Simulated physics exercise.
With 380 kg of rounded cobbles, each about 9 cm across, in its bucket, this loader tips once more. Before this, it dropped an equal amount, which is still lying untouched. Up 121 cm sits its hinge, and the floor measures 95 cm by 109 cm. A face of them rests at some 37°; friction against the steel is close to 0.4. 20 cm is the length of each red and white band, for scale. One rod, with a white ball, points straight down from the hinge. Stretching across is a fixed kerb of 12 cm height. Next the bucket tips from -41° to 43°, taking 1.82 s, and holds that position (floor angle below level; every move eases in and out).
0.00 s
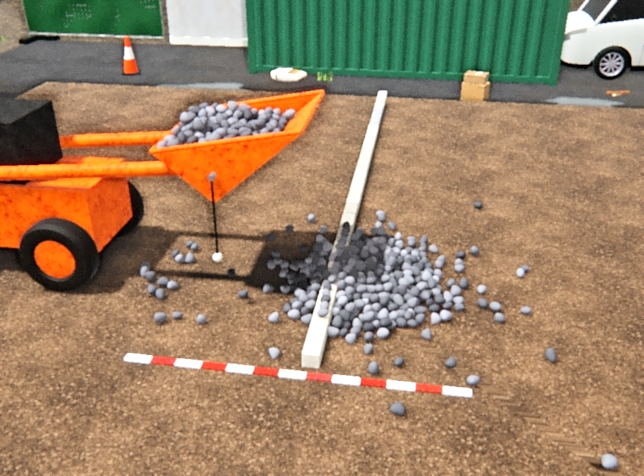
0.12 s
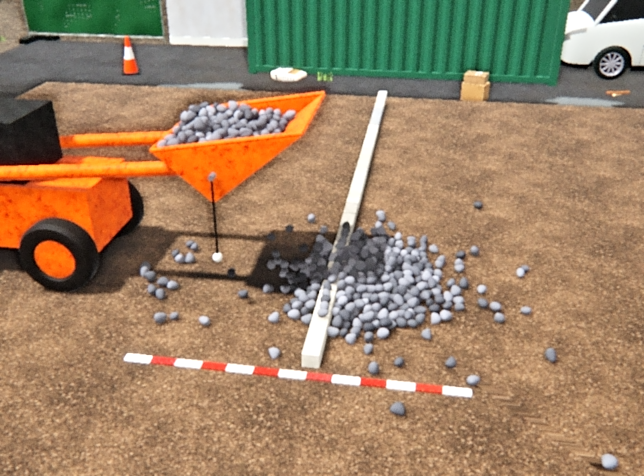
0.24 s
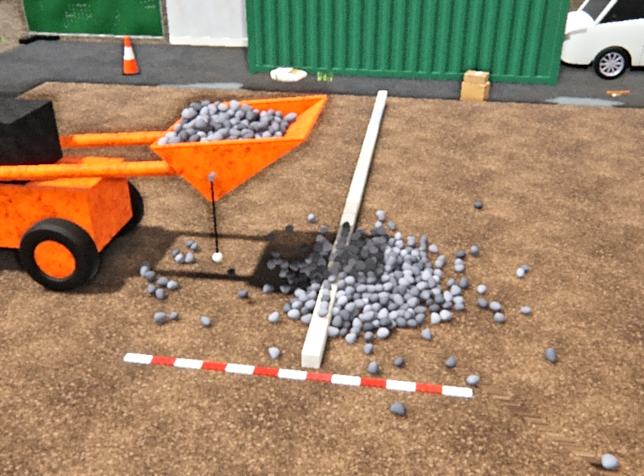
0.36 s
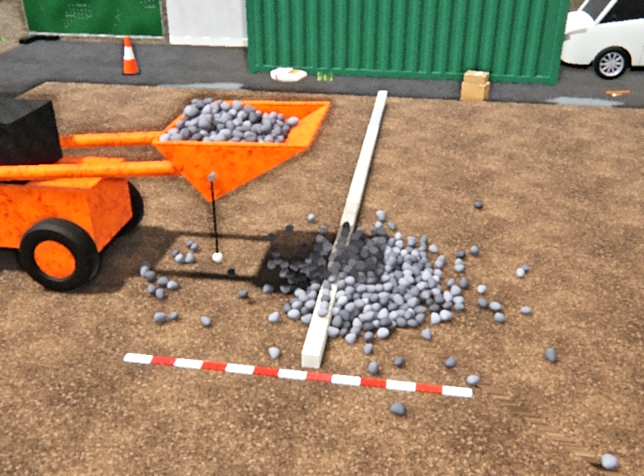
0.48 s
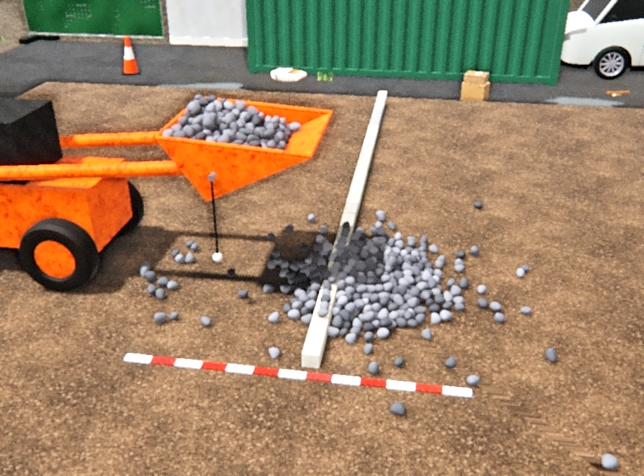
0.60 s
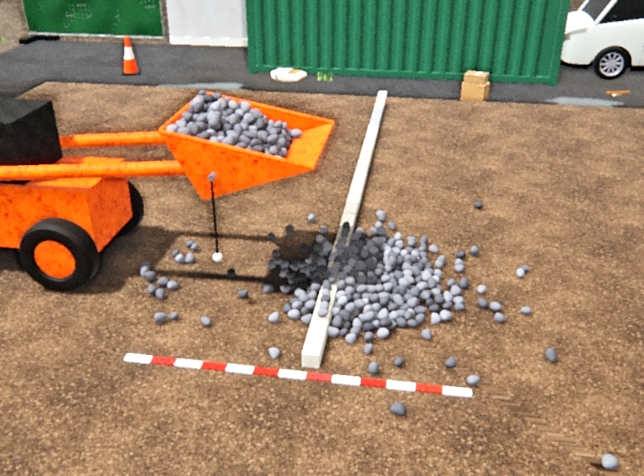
In this clip, an orange loader holding a bucket of rounded grey stones slowly tilts it a little forward, its right lip lowering as the stones shift slightly inside, while a scattered heap lies still across a pale kerb.
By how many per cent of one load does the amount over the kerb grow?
It grows by about 35 per cent of one load.
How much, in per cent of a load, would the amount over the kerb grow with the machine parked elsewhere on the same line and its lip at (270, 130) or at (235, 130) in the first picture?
Case one about 10 %, case two about 0 %.
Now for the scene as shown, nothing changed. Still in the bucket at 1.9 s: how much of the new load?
It still holds about 25 per cent.
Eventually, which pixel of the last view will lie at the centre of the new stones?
The middle ends up near (321, 269).
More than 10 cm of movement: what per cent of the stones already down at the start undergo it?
Close to 10 per cent.
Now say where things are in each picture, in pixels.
The first picture shows lip at (301, 132), floor tilted -41°, highest stones at (238, 113). The earlier load is highest near (354, 263), 20 cm above ground level, 26 % on this side of the kerb, 77 % over the kerb.
In the second picture, the bucket is at -40°, its lip at (302, 134); the top of the load is at (236, 112); the stones move at 0.1 m/s on average.
The third picture shows lip at (305, 138), floor tilted -37°, highest stones at (219, 110); the stones move at 0.1 m/s on average.
The fourth picture shows lip at (308, 146), floor tilted -32°, highest stones at (214, 108); the stones move at 0.2 m/s on average.
In the fifth picture, the bucket is at -27°, its lip at (311, 156); the top of the load is at (208, 105); the stones move at 0.2 m/s on average.
The sixth picture shows lip at (314, 168), floor tilted -20°, highest stones at (206, 102); the stones move at 0.3 m/s on average.
After 1.4 s the floor is at 30°; in per cent of one load, 98 in the bucket, 28 on this side of the kerb, 77 over the kerb; the foremost stones are at (521, 302).
After 1.9 s the floor is at 43°; in per cent of one load, 26 in the bucket, 87 on this side of the kerb, 90 over the kerb; the foremost stones are at (521, 302).
After 2.3 s the floor is at 43°; in per cent of one load, 1 in the bucket, 93 on this side of the kerb, 109 over the kerb; the foremost stones are at (521, 302).
After 4.9 s the floor is at 43°; in per cent of one load, 0 in the bucket, 91 on this side of the kerb, 112 over the kerb; the foremost stones are at (521, 302). Net gain over the kerb, 35.
